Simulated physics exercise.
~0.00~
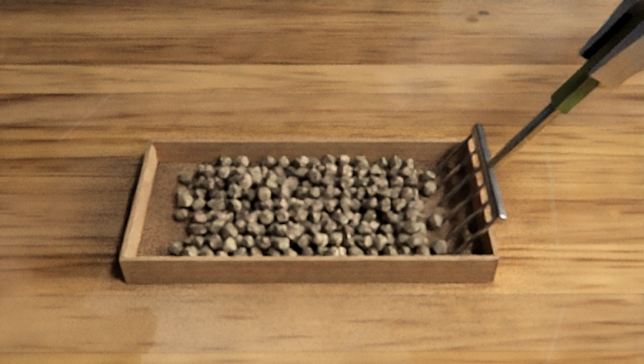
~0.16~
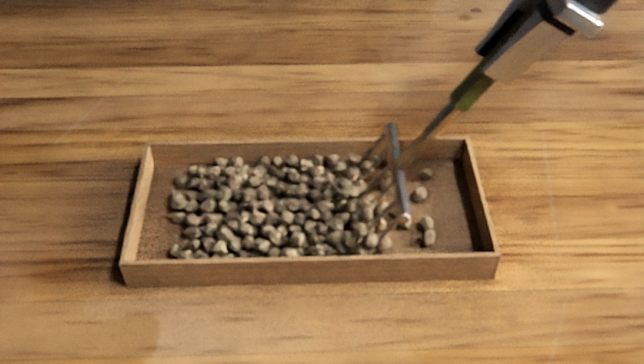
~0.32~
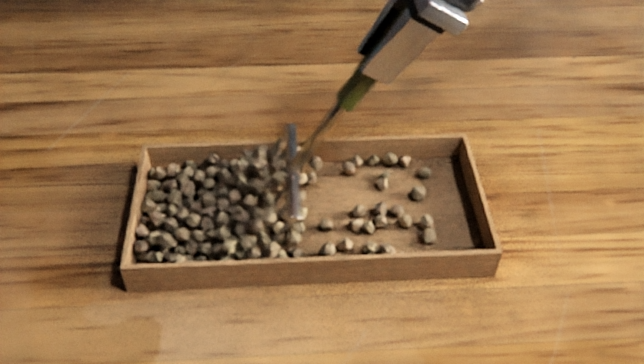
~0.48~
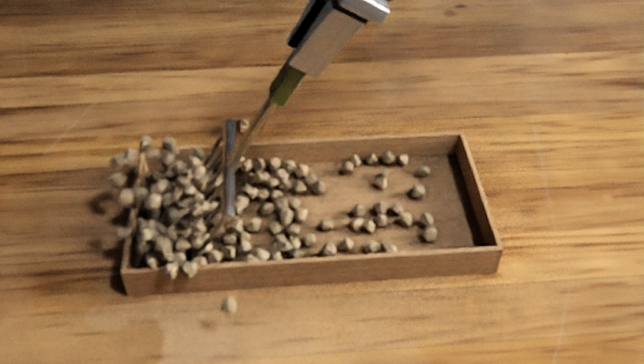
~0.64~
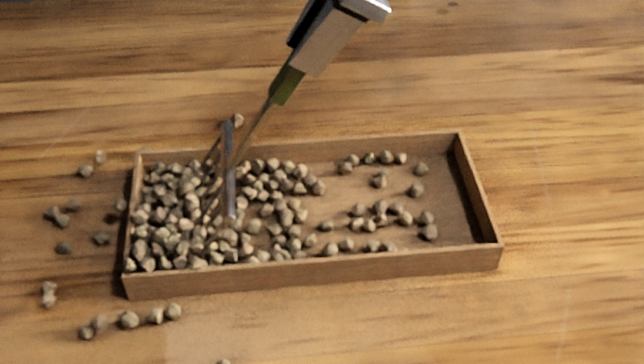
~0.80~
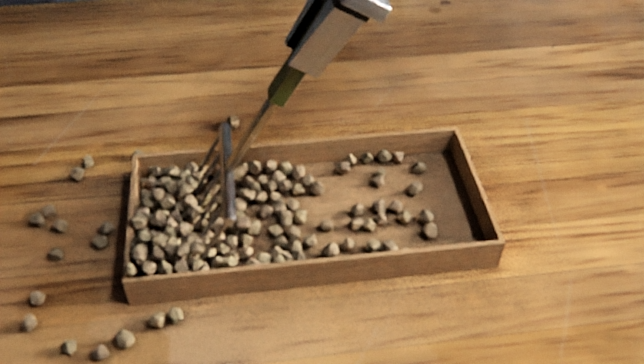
On a wooden table, a robot's rake pushes pebbles left, spilling some from the trough.
